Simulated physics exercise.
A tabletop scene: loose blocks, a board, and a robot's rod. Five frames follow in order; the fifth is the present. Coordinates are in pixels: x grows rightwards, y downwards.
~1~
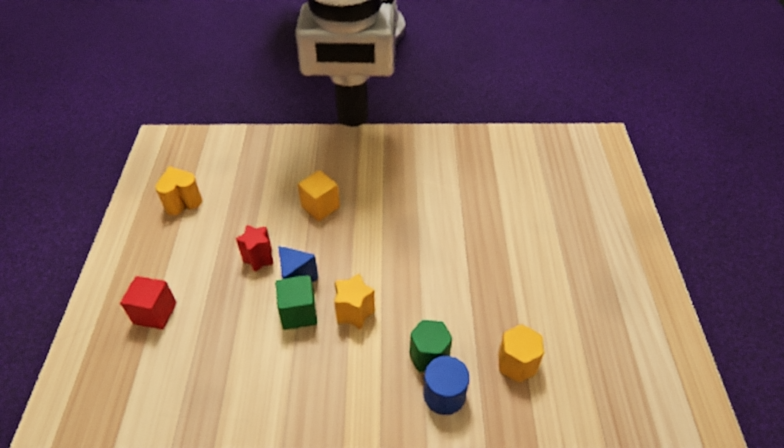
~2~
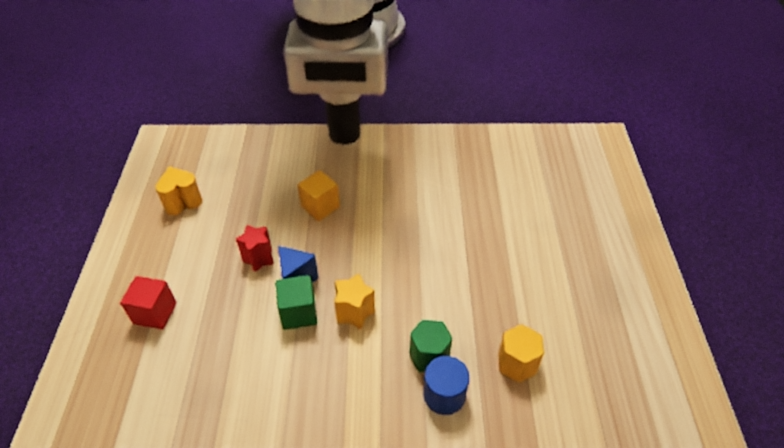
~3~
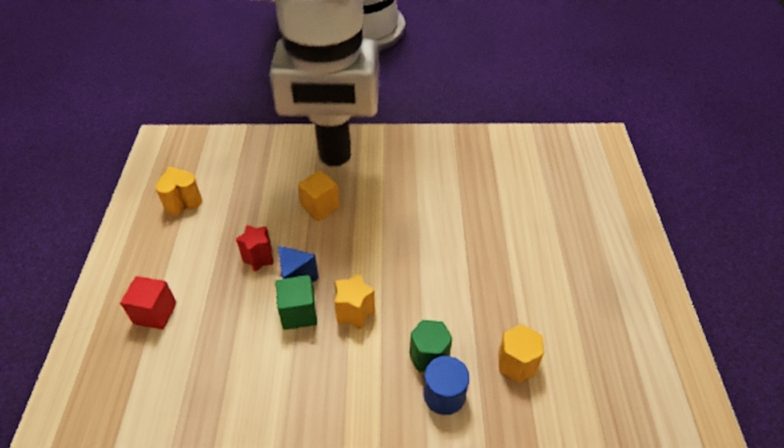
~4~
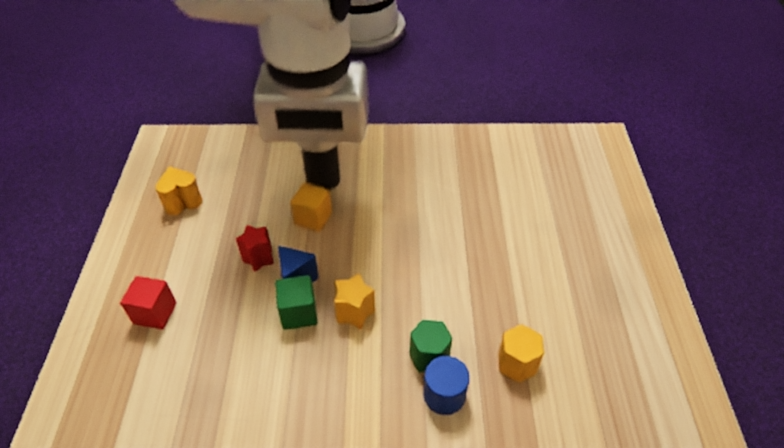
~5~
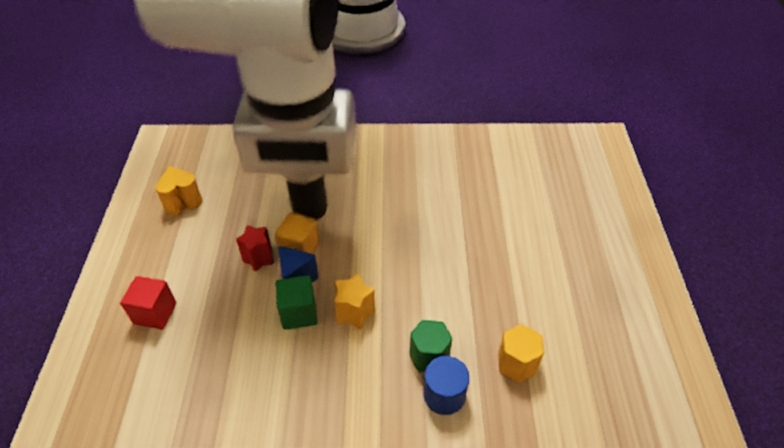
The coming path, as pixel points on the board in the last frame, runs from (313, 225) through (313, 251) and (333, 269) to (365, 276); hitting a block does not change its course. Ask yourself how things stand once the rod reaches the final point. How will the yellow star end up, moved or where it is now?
It keeps its position.
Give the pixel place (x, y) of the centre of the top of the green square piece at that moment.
At roughly (289, 312).
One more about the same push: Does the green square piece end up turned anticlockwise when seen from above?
I'd say yes.
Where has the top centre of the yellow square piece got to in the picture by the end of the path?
Near (288, 260).
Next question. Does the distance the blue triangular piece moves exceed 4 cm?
I believe not.
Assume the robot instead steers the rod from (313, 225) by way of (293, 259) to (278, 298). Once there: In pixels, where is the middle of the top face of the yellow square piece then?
I think it will end close to (255, 306).
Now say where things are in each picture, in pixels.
In the first picture, rod's lower end at (353, 118); blue triangular piece at (292, 259); green square piece at (294, 291); yellow square piece at (317, 184); yellow star at (352, 290).
In the second picture, rod at (345, 135); blocks still.
In the third picture, rod at (335, 156); blocks still.
In the fourth picture, rod at (324, 181); yellow square piece at (310, 195).
In the fifth picture, rod at (310, 210); blue triangular piece at (292, 259); green square piece at (294, 291); yellow square piece at (295, 227); yellow star at (352, 290).
The first path, step by step. Halfway along, rod at (316, 248); blue triangular piece at (276, 289); green square piece at (289, 312), turned 30° anticlockwise; yellow square piece at (287, 260), turned 30° clockwise.
At the end, rod at (364, 261); blue triangular piece at (275, 289); green square piece at (289, 312), turned 30° anticlockwise; yellow square piece at (288, 260), turned 30° clockwise; yellow star still.
